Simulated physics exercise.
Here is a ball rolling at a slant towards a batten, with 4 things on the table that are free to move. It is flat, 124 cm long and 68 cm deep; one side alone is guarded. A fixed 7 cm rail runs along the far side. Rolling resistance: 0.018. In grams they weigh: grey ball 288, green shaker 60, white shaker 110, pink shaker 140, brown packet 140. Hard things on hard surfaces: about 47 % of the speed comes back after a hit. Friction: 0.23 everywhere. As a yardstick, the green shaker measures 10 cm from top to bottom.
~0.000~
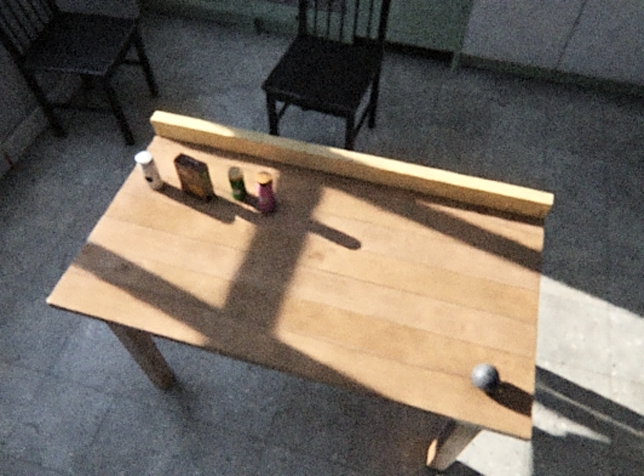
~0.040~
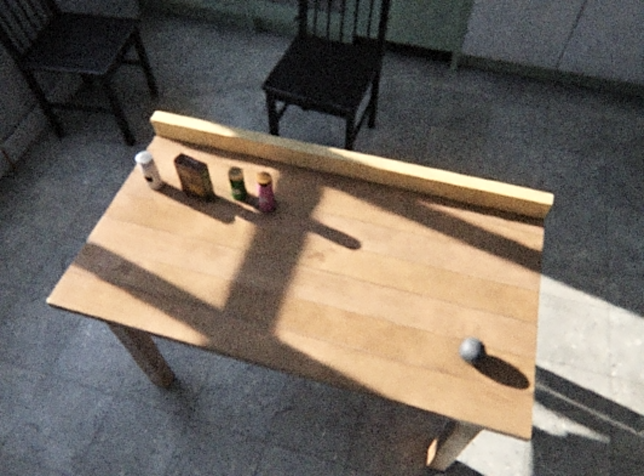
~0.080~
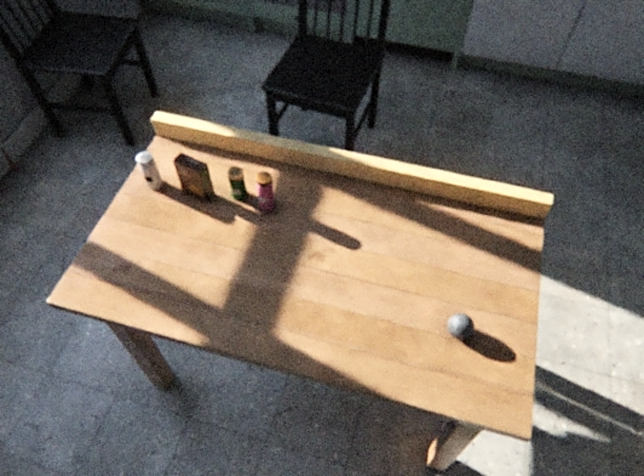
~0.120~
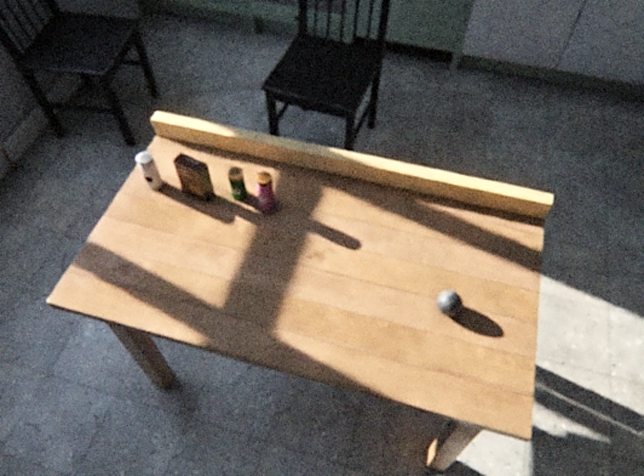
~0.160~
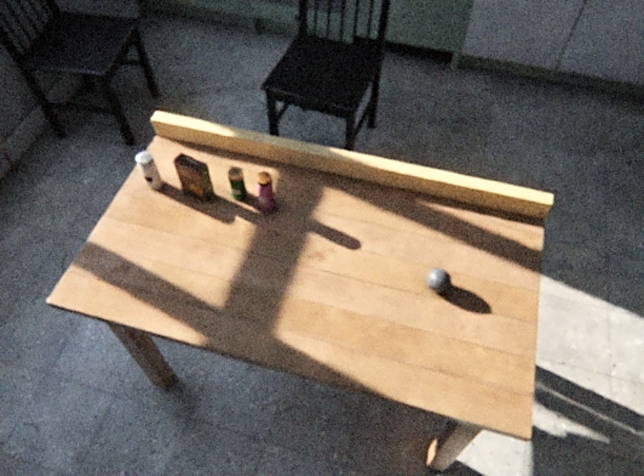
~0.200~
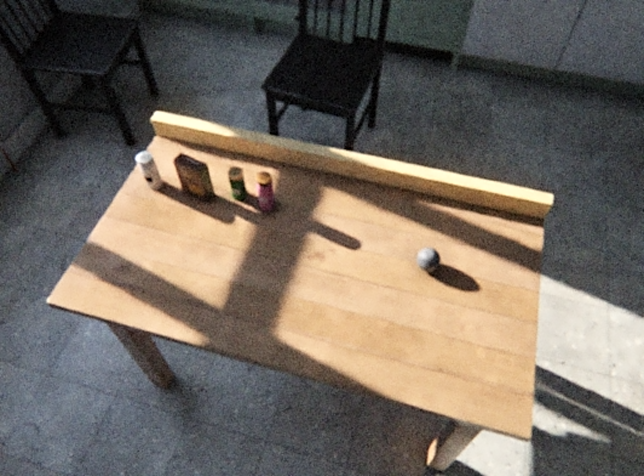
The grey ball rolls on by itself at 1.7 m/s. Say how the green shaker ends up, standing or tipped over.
The green shaker is still upright.
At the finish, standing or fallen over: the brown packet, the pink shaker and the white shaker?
The brown packet keeps standing; the pink shaker tips over; the white shaker keeps standing.
Around 0.60 s, grey ball near (329, 203).
Around 1.30 s, grey ball near (182, 232); pink shaker at 58° to upright.
Around 2.20 s, grey ball near (57, 312); pink shaker on its side.
Finally (2.5 s), on their side or leaning hard on the table, pink shaker; the other 3 still in place (within 4 cm). Final places as that camera would see them, green shaker near (235, 183).
